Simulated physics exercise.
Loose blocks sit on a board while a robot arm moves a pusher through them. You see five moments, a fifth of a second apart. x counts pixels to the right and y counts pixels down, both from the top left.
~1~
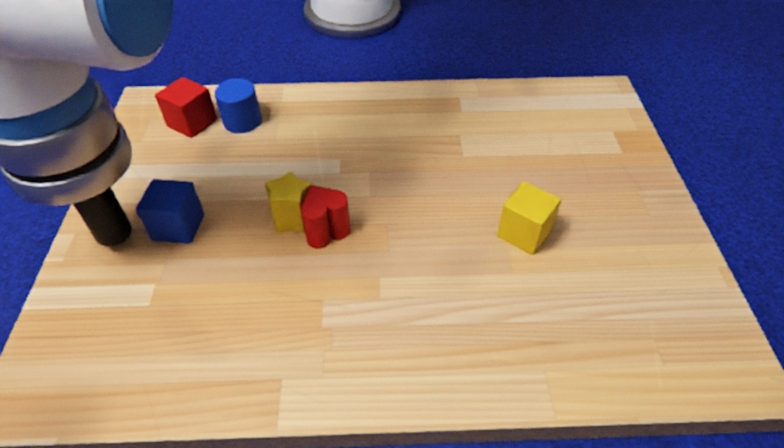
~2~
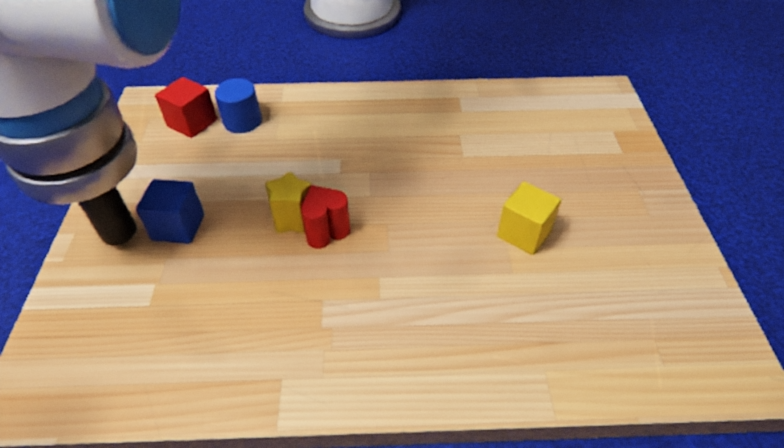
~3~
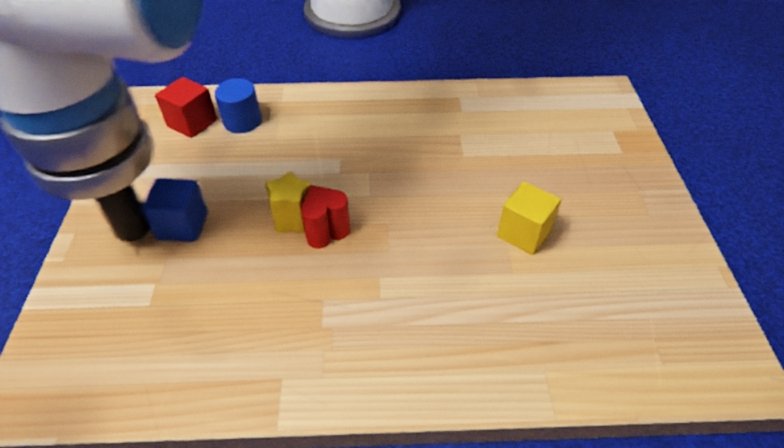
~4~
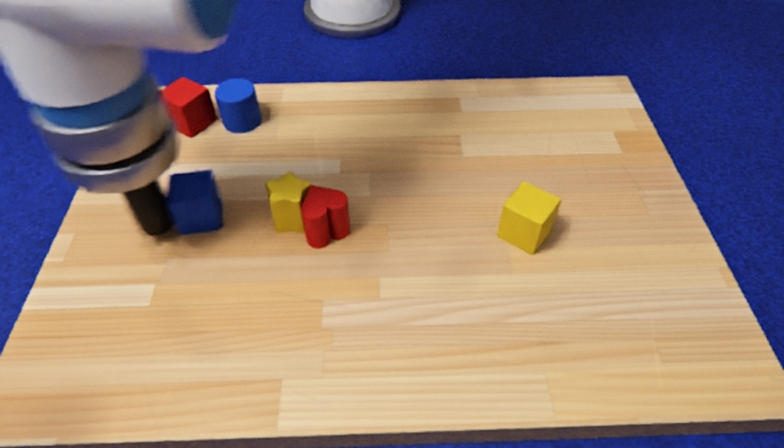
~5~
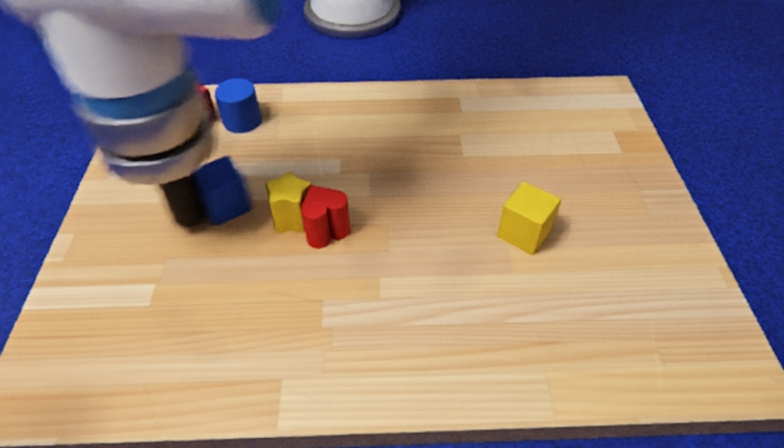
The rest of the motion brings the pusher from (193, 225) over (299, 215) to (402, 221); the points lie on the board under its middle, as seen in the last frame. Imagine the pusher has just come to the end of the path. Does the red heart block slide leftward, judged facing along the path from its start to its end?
No, that is not what happens.
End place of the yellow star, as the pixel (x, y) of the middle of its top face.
The middle of its upper face should be somewhere near (438, 187).
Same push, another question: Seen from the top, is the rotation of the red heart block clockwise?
I believe so.
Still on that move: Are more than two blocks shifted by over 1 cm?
I believe so.
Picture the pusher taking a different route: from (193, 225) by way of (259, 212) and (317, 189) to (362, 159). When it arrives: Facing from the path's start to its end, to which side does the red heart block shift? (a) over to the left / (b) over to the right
b
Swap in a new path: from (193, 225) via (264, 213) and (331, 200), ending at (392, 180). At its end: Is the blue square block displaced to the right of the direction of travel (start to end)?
No, that is not how it ends up.
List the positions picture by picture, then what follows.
In the first picture, pusher tip at (114, 233); block tops, blue square block at (164, 195); yellow star at (287, 187); red heart block at (322, 201).
In the second picture, pusher at (119, 232); blocks unchanged.
In the third picture, pusher at (133, 229); blue square block at (169, 193).
In the fourth picture, pusher at (157, 223); blue square block at (189, 185).
In the fifth picture, pusher at (190, 216); blue square block at (216, 174); yellow star at (287, 187); red heart block at (322, 201).
On the path given first. One third of the way, pusher at (263, 208); blue square block at (249, 160), turned 65° anticlockwise; yellow star at (296, 186); red heart block at (327, 202).
Two thirds of the way, pusher at (333, 207); blue square block at (249, 160), turned 65° anticlockwise; yellow star at (365, 183), turned 15° clockwise; red heart block at (363, 215), turned 65° clockwise.
At the end, pusher at (402, 212); blue square block at (249, 160), turned 65° anticlockwise; yellow star at (438, 187); red heart block at (364, 216), turned 70° clockwise.
